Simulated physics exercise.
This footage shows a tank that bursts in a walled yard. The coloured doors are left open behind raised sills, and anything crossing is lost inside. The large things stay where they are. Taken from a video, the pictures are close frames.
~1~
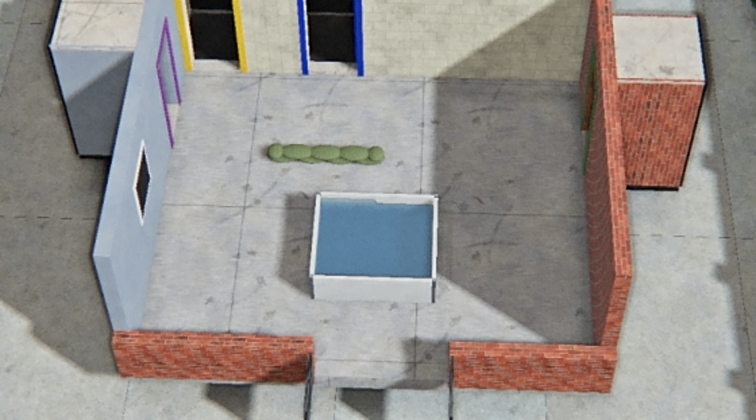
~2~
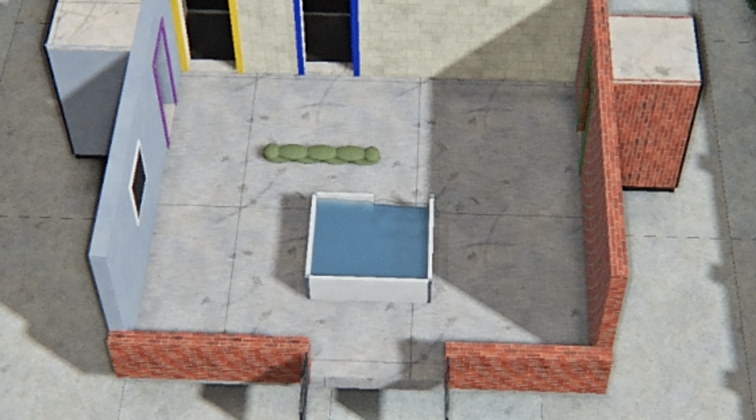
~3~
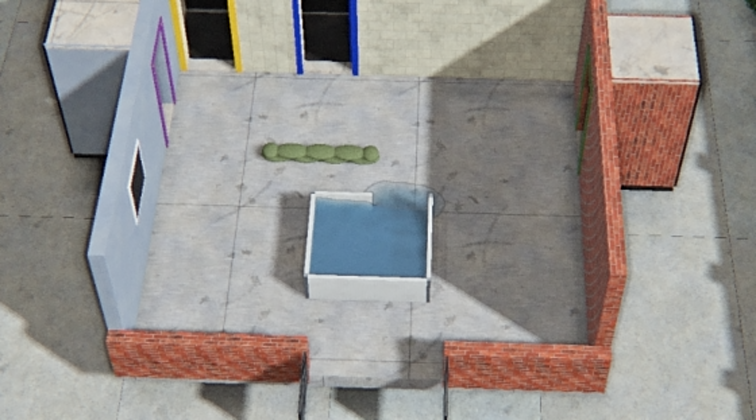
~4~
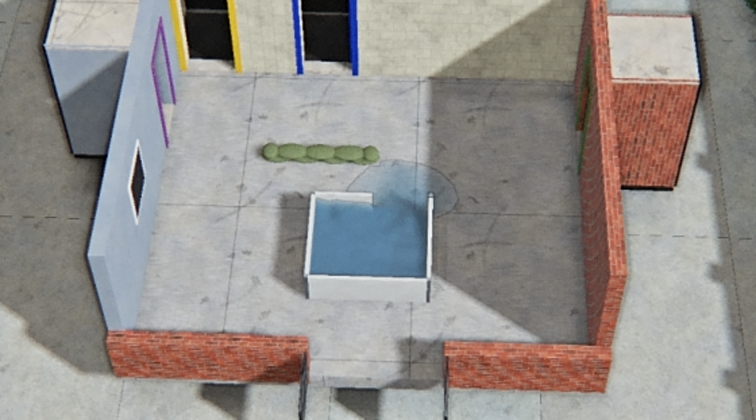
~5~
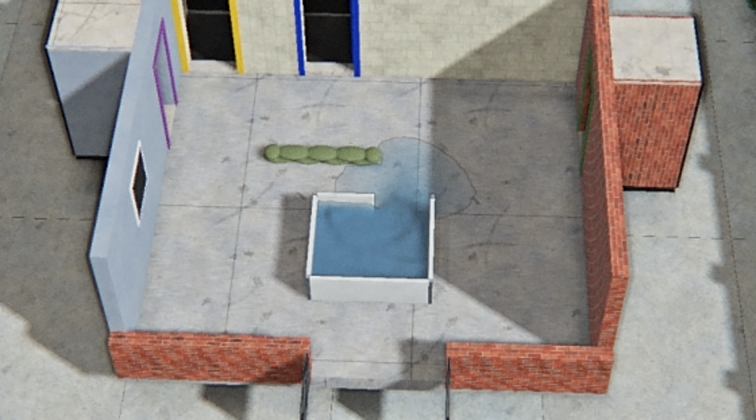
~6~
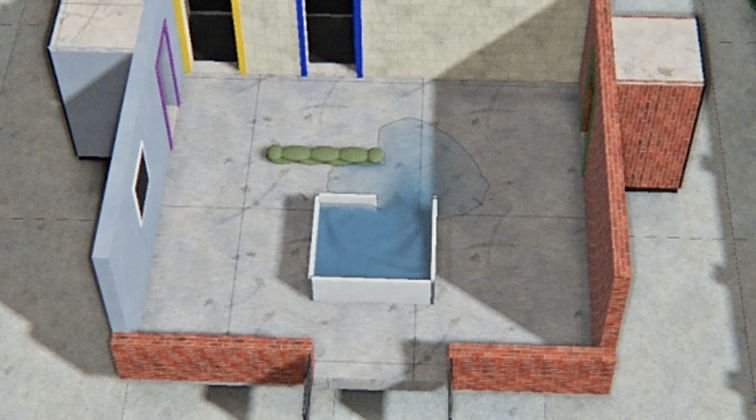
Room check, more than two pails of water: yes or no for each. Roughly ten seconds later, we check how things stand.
Green door, yes; yellow door, no; purple door, no; blue door, no.
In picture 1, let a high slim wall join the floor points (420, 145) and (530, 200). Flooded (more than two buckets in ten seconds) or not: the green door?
My guess is that green stays within limits.
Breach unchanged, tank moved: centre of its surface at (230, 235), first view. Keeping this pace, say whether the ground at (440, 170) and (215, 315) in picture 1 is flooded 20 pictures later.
Point 1: Soaked through; point 2: Not wet.
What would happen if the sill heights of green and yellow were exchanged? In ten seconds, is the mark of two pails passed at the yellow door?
Outcome at yellow: It remains short of it.
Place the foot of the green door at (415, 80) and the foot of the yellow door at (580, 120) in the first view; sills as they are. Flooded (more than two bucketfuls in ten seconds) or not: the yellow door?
In this case the yellow door gets beyond it.
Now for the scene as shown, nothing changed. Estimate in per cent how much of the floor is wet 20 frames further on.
The answer is around 40 per cent.
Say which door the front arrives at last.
That is the purple door.
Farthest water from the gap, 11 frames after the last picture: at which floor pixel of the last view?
I reckon the front has reached (567, 85) by then.
A moment on, water covers 20 % of the floor; the green door not reached, the yellow door not reached, the purple door not reached, the blue door not reached.
Next, water covers 30 % of the floor; the green door wet at the sill, nothing in, the yellow door not reached, the purple door not reached, the blue door wet at the sill, nothing in.
Then, water covers 40 % of the floor; the green door under two buckets in, the yellow door wet at the sill, nothing in, the purple door not reached, the blue door wet at the sill, nothing in.
Later, water covers 60 % of the floor; the green door over two buckets in, the yellow door wet at the sill, nothing in, the purple door under two buckets in, the blue door wet at the sill, nothing in.
In the end, water covers 90 % of the floor; the green door over two buckets in, the yellow door wet at the sill, nothing in, the purple door under two buckets in, the blue door wet at the sill, nothing in.
